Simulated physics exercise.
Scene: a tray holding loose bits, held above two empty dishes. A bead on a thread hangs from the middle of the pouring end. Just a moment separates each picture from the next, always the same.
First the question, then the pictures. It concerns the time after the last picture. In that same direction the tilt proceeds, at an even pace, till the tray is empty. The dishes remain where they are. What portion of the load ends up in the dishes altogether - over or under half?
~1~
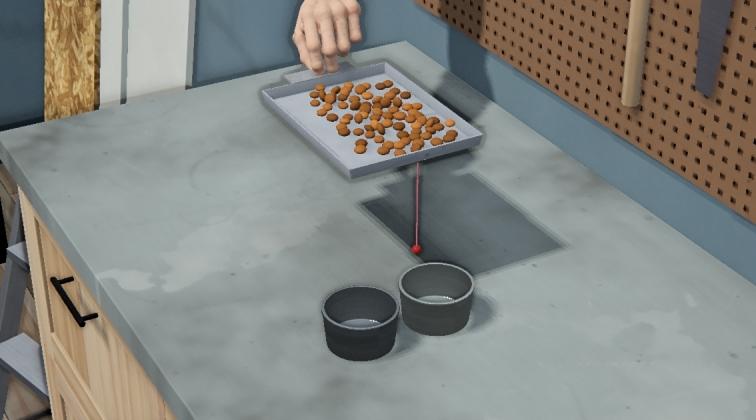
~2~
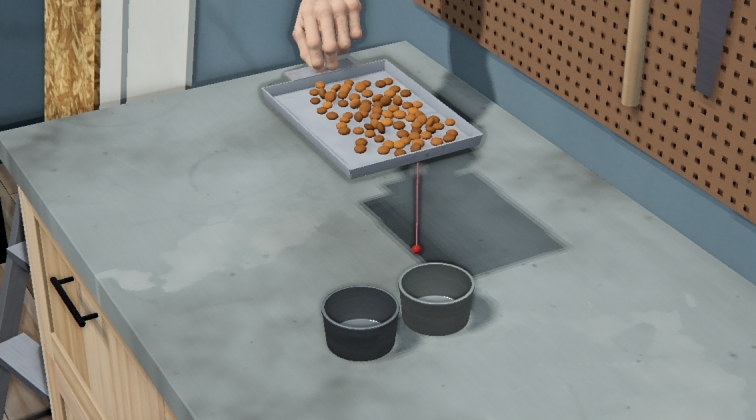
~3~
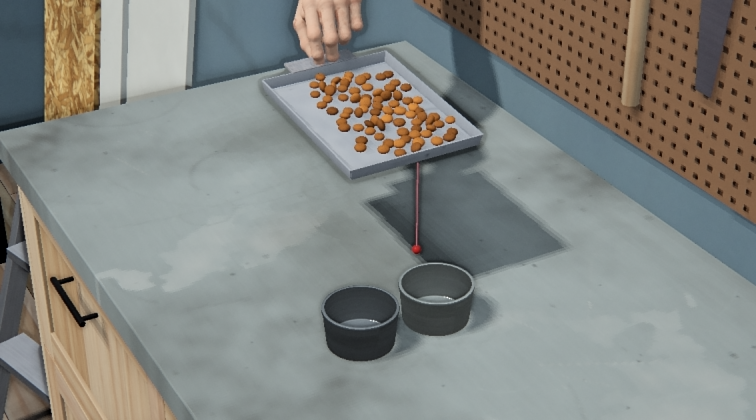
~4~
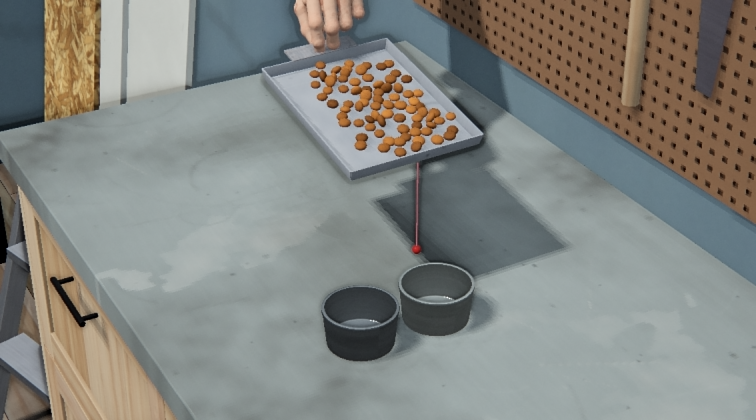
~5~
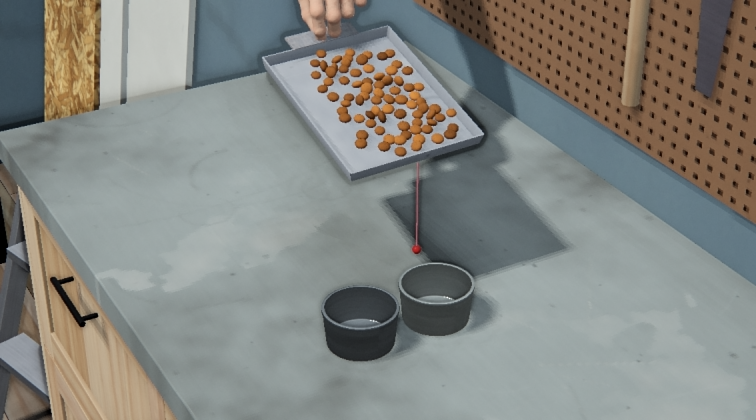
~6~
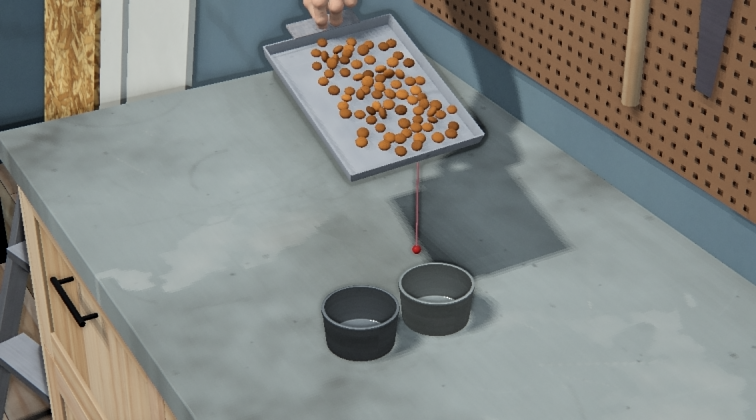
The dishes end up holding in excess of half.
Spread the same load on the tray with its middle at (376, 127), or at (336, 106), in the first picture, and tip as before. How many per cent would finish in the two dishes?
That would be 80 per cent, and then 70 per cent.
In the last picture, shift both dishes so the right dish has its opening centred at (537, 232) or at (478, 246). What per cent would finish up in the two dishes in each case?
About 0 and 10 per cent.
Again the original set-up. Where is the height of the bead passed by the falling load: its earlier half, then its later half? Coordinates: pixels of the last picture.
About (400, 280) to begin with, then about (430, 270).
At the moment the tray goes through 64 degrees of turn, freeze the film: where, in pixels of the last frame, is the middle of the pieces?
The load is centred near (405, 130).
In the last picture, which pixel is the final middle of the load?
Resting centre, last picture - approx. (417, 319).
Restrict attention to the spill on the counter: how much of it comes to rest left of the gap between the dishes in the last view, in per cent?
20 per cent, about.
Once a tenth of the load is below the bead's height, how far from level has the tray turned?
I'd put it at about 100 degrees.
Soon after the last picture, tray tipped steeply; all on the tray.
A little later, tray tipped past a quarter turn; about a quarter on the tray; a small part in the left dish; a stray few in the right dish; a stray few outside both; about half in the air.
Later still, tray tipped past a quarter turn; about a third in the left dish; about a third in the right dish; about a quarter outside both.
At rest, tray tipped past a quarter turn; about a third in the left dish; about a third in the right dish; about a quarter outside both.
